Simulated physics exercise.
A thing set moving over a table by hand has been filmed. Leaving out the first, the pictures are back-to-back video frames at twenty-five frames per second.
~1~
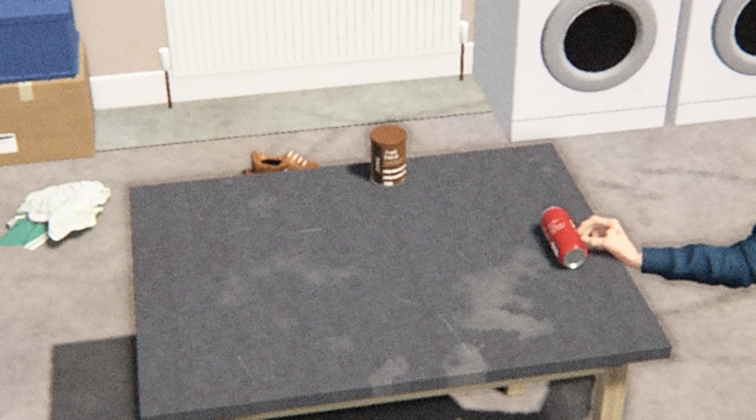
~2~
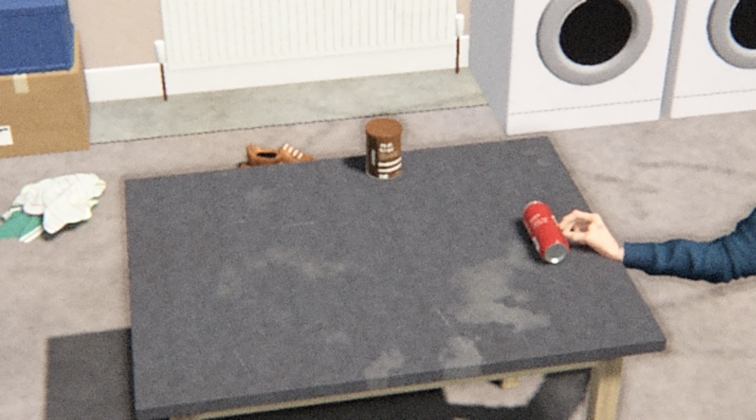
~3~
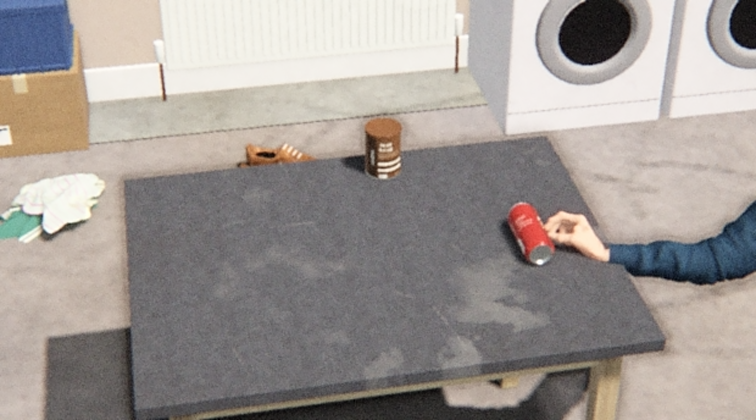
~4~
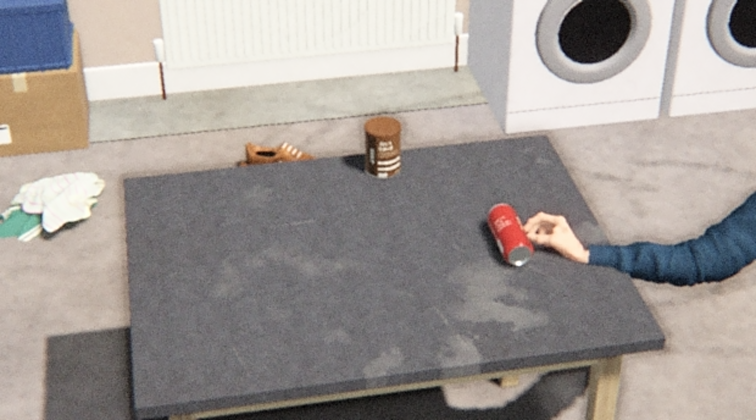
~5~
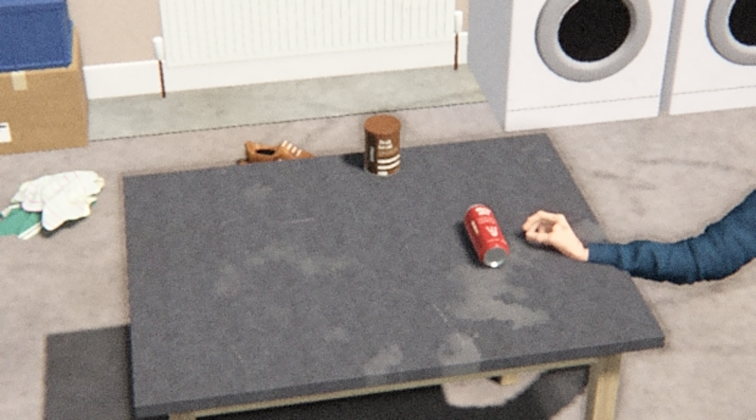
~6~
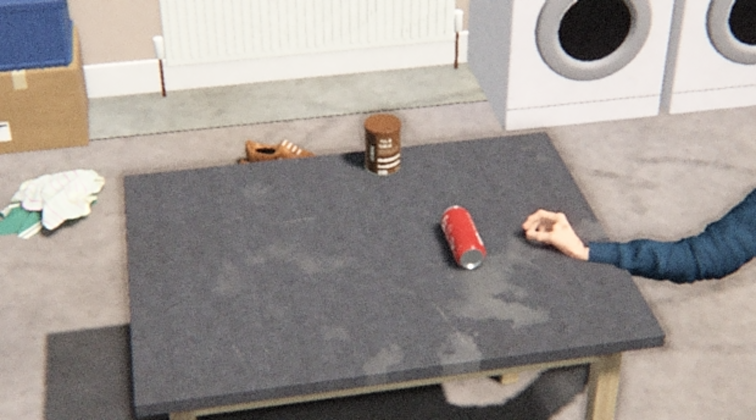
A red can rolls leftward across a dark table as a hand pushes and releases it.
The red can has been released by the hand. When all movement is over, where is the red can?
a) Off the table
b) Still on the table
(a) Off the table.
Then, 0.20 s on from there, red can shifted well along near (351, 250).
Then, 0.50 s on from there, red can shifted well along near (201, 268).
Then, 0.80 s on from there, red can now off the table.
Then, 1.00 s on from there, things are still on the move.
In the end, off the table, red can.
